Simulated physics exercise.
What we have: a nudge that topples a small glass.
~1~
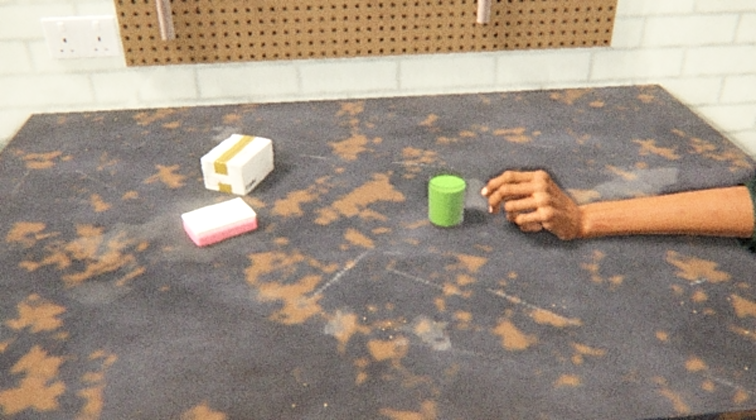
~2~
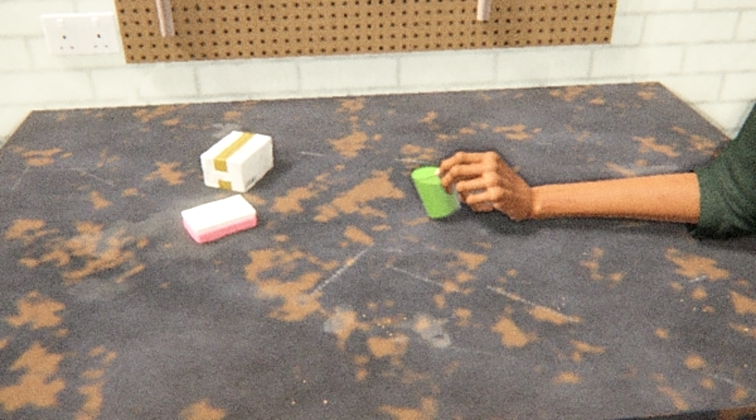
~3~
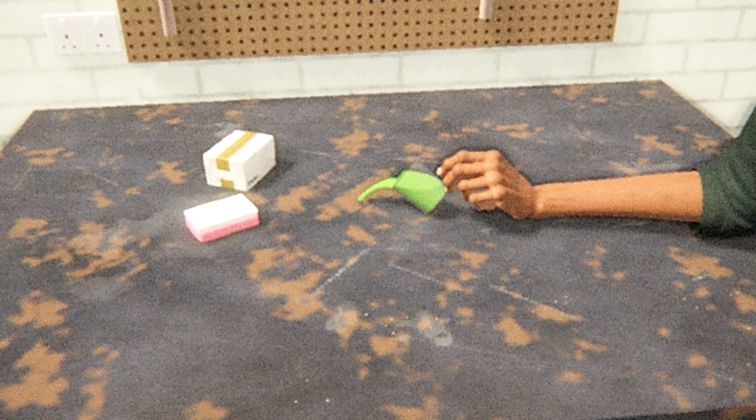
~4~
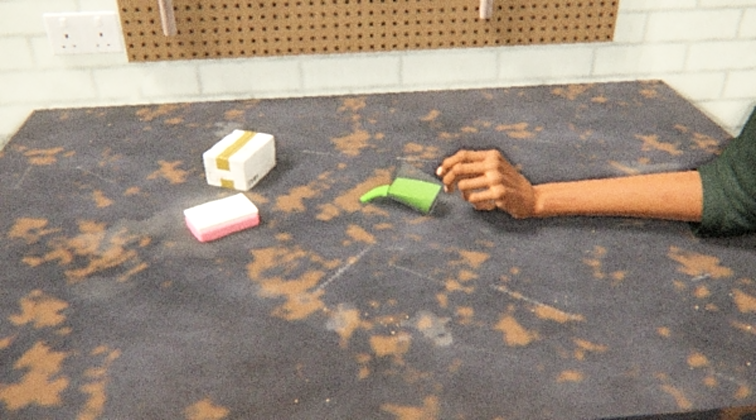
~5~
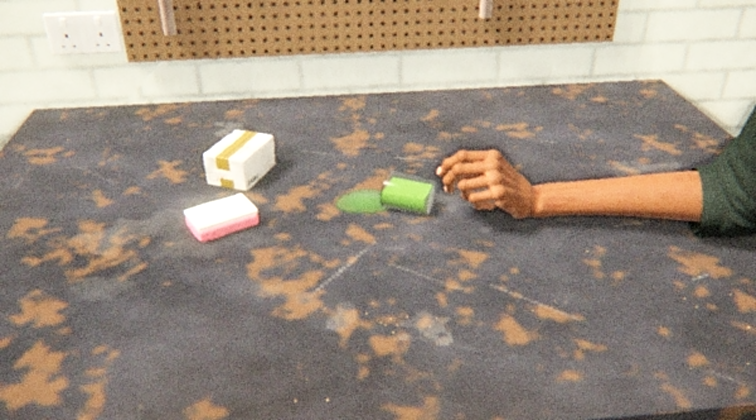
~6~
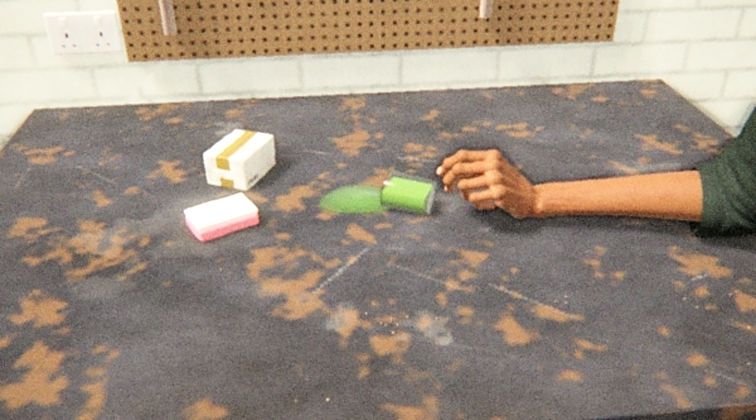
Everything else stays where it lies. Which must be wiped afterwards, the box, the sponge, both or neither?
As for the box, it ends up in the puddle; the sponge ends up in the puddle.
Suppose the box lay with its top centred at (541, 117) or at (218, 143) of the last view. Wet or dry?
First it remains untouched, then it ends up in the puddle.
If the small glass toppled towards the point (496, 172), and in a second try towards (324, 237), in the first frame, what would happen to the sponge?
At the first place it remains untouched, at the second it ends up in the puddle.
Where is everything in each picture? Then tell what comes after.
In the first frame, it stands upright; small glass (447, 198) nearly full; box (237, 149); sponge (219, 214).
The second frame shows fingers against its side; small glass (436, 189) tipped 20°.
In the third frame, it is falling; small glass (420, 187) tipped 55°; sponge (221, 210).
In the fourth frame, it is falling; small glass (414, 189) tipped 70°; box (239, 145).
In the fifth frame, it is down; small glass (407, 193) tipped 85°; a puddle starts at (366, 202).
In the sixth frame, it is down; small glass (407, 193) tipped 85°; a puddle starts at (360, 200); box (239, 144); sponge (221, 210).
A moment on, the puddle covers about as much as a plate; the box is reached; the sponge is reached.
Further on, the puddle covers about as much as a tray; the box is reached; the sponge is reached.
When it is over, the puddle covers about as much as a tray; the box is reached; the sponge is reached.
